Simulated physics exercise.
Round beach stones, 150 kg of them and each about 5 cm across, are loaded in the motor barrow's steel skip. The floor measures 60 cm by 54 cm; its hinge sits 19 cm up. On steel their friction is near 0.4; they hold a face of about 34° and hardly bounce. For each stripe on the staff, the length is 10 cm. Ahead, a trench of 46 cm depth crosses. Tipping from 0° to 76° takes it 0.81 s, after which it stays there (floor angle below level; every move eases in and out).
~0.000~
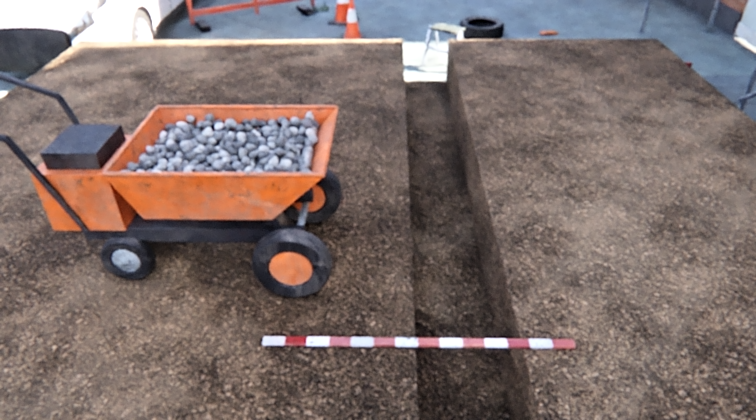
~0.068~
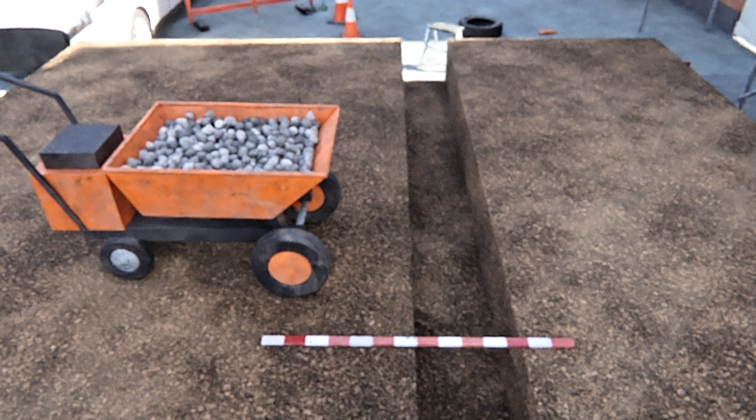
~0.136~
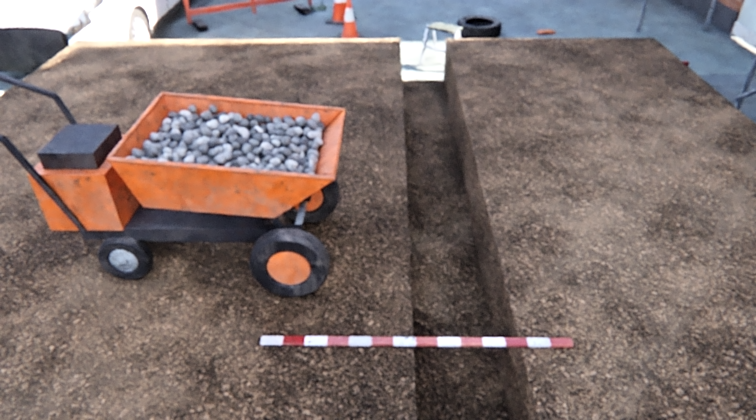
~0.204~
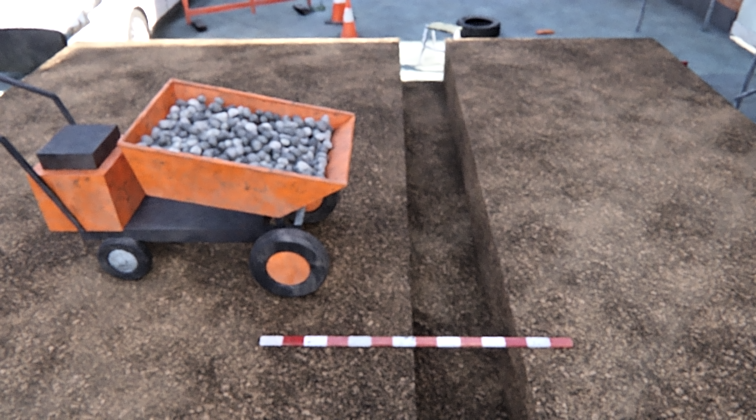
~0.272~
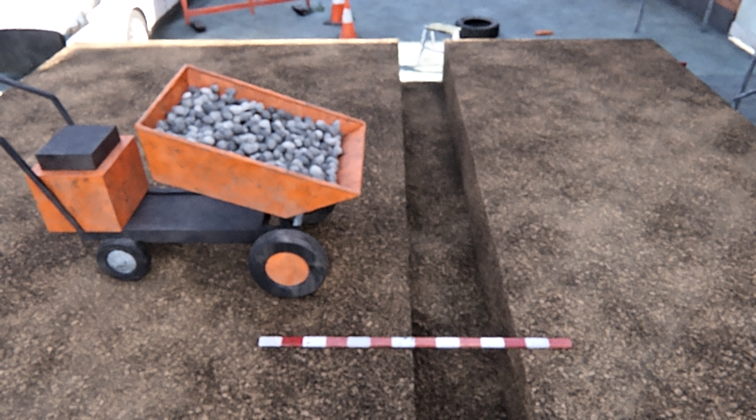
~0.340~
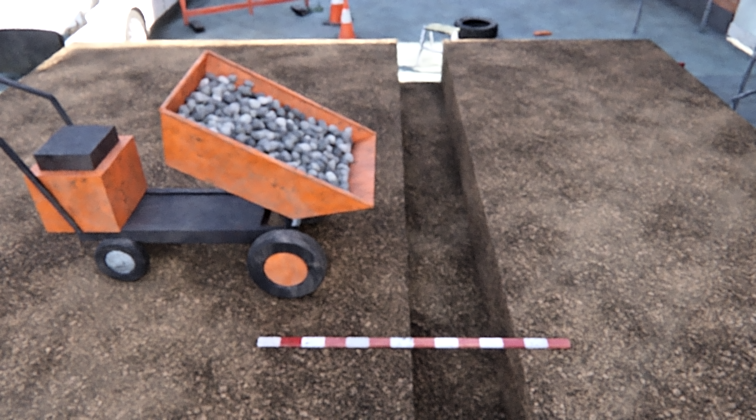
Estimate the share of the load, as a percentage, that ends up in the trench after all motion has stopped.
Roughly 100 per cent of the load ends up there.
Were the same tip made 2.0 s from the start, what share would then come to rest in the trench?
Probably about 100 in a hundred.
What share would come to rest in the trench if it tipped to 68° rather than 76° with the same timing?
Roughly 100 per cent would end in the trench.
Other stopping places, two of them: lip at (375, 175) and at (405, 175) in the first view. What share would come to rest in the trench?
Around 75% for the first place and 40% for the second.
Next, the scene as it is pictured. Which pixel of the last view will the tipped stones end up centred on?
Their centre sits close to (454, 307).
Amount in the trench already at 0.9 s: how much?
At that moment: Approx. 55 %.
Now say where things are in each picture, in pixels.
In the first frame, the skip is at 0°, its lip at (324, 175); the top of the load is at (251, 130).
In the second frame, lip at (326, 175), floor tilted 2°, highest stones at (224, 129); the stones move at 0.3 m/s on average.
In the third frame, the skip is at 6°, its lip at (334, 179); the top of the load is at (196, 125); the stones move at 0.7 m/s on average.
In the fourth frame, lip at (346, 185), floor tilted 12°, highest stones at (190, 113); the stones move at 1.0 m/s on average.
In the fifth frame, lip at (360, 194), floor tilted 20°, highest stones at (193, 99); the stones move at 1.2 m/s on average.
In the sixth frame, the skip is at 29°, its lip at (373, 206); the top of the load is at (207, 88); the stones move at 1.3 m/s on average.
After 0.6 s the floor is at 64°; 100 % in the skip; the foremost stones are at (400, 212).
After 0.9 s the floor is at 76°; 45 % in the skip, 55 % in the trench; the foremost stones are at (483, 304).
After 1.3 s the floor is at 76°; 2 % in the skip, 98 % in the trench; the foremost stones are at (480, 285).
After 3.2 s the floor is at 76°; 0 % in the skip, 100 % in the trench; the foremost stones are at (480, 285).
